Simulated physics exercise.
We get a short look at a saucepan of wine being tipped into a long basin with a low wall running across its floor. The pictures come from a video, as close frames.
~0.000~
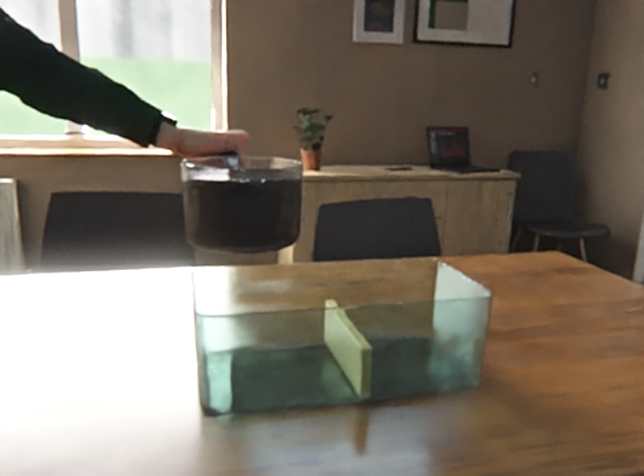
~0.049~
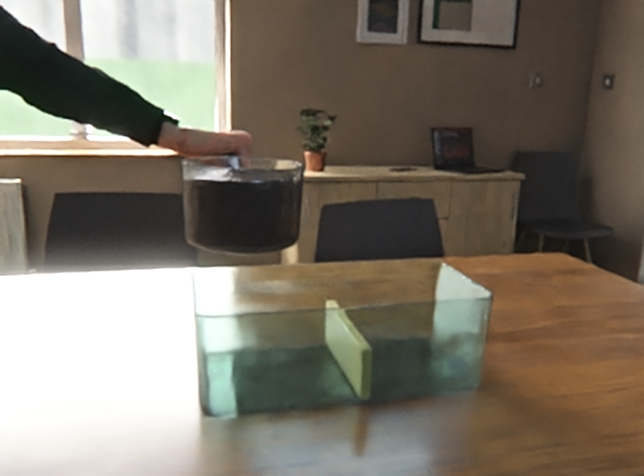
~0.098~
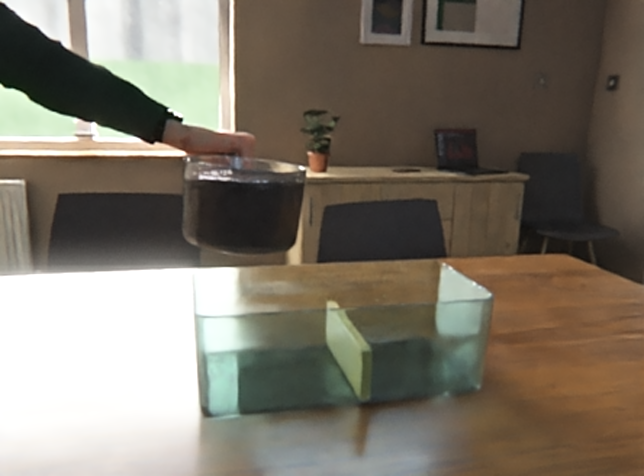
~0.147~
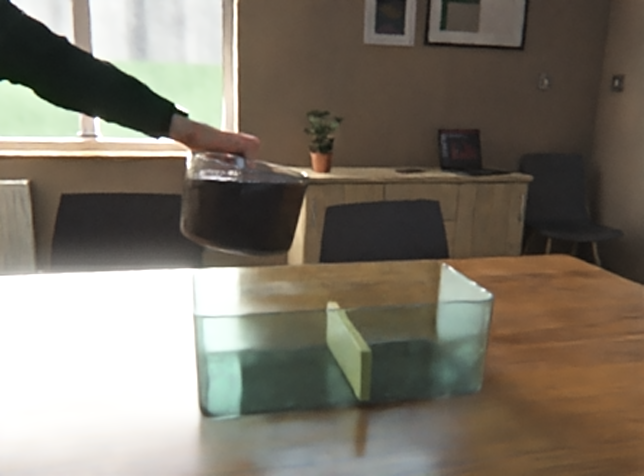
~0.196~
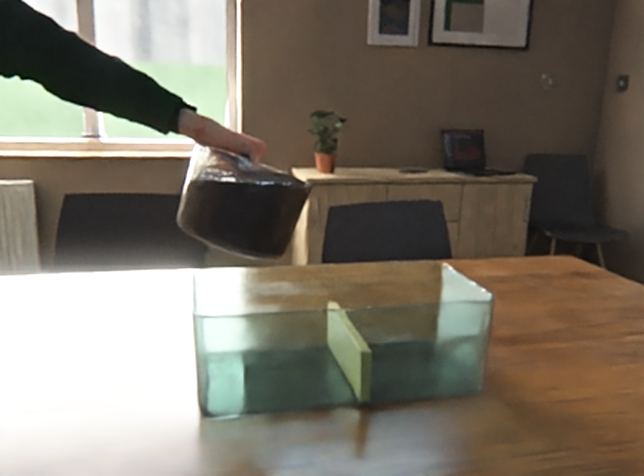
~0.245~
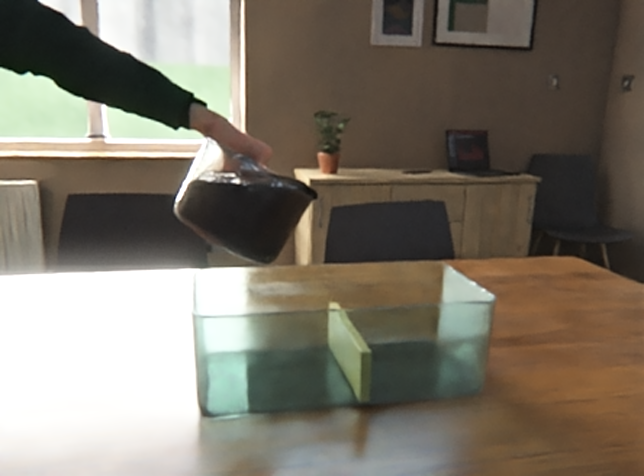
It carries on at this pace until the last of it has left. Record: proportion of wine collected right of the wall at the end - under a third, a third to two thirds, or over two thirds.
Once it settles, the part right of the wall is a third to two thirds, I'd say.
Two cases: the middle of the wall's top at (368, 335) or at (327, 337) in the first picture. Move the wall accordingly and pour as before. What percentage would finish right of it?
10 % and 85 %, roughly.
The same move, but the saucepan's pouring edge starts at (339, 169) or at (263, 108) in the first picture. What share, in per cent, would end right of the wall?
About 95 % the first time, about 10 % the second.
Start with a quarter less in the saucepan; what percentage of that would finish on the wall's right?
Roughly 25 in a hundred.
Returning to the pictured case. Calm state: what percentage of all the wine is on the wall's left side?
Around 50 percent.
By 0.52 s the tilt is 84° and 50 per cent is still to pour, 6 is left of the wall and 18 right of it.
By 0.72 s the tilt is 93° and 16 per cent is still to pour, 31 is left of the wall and 46 right of it.
By 0.92 s the tilt is 93° and 6 per cent is still to pour, 45 is left of the wall and 46 right of it.
By 1.15 s the tilt is 93° and 2 per cent is still to pour, 50 is left of the wall and 46 right of it.
At rest 52 per cent lies left of the wall, 47 right of it and 1 outside.
